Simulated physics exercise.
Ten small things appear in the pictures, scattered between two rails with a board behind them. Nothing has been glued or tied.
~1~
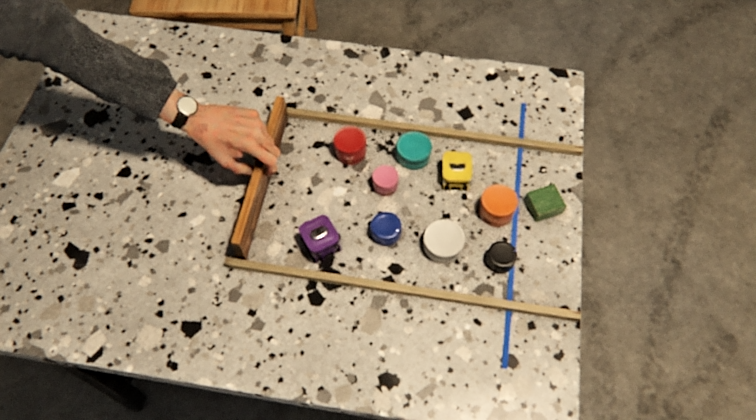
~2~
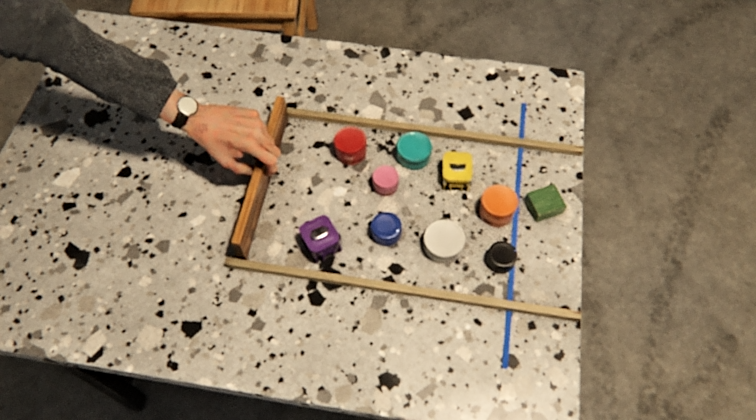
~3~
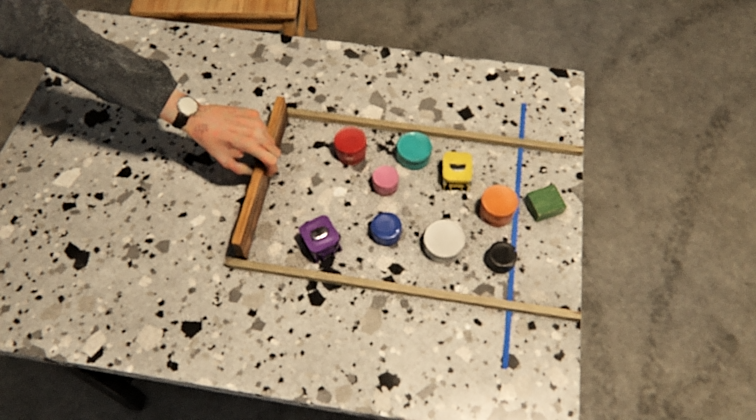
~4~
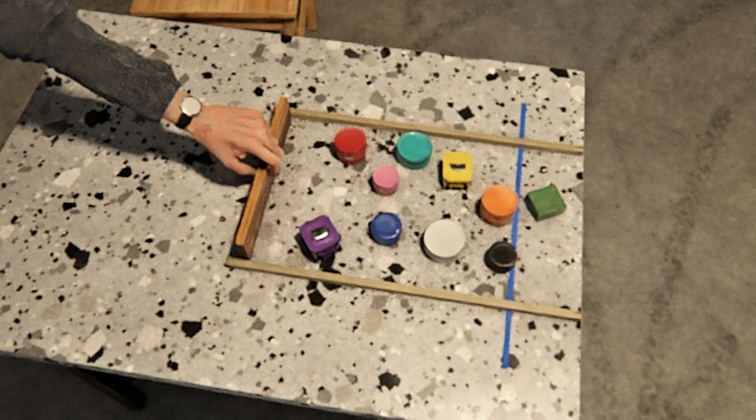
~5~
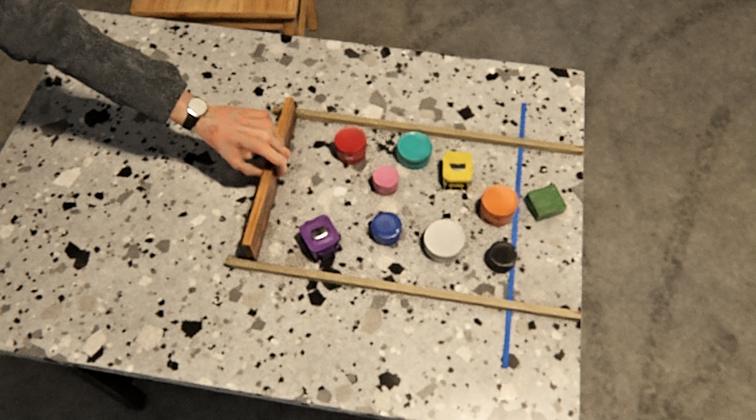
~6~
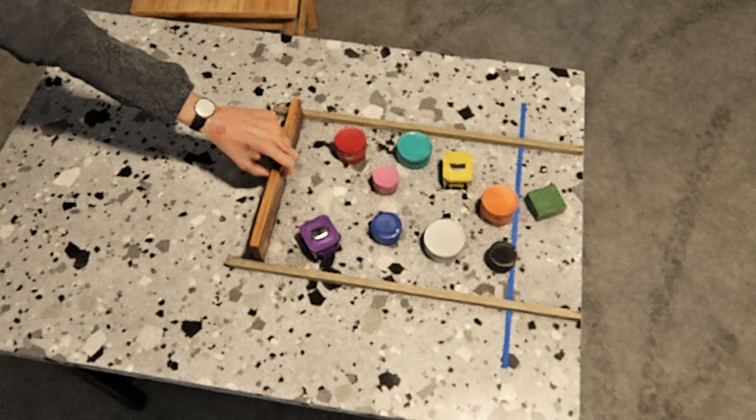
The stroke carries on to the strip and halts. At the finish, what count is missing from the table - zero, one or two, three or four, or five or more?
Missing: One or two.
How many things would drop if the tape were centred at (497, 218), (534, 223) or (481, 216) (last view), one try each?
Down on the floor: 0, 2 and 0.
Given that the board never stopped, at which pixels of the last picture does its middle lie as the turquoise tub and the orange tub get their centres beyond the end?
The middle is at (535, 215) when it's the turquoise tub, and at (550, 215) when it's the orange tub.
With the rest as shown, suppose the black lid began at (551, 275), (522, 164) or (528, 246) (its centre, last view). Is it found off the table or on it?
Black lid: Goes down; goes down; goes down.
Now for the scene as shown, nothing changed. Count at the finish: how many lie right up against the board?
My count gives 4.
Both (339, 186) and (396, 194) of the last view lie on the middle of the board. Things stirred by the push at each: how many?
By then 2, and later 6.
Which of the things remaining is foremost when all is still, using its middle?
It is the green block.
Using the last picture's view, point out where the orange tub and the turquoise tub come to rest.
The first sits around (554, 225), while the other sits around (568, 164).
Soon after, none off yet; green block at rest near (545, 203); black lid at rest near (502, 257); orange tub at rest near (498, 206).
Then, none off yet; green block moving near (553, 209); black lid moved well along near (562, 270); orange tub moved about its own width near (520, 219).
At rest, the number that fall off is one or two; fallen, black lid.
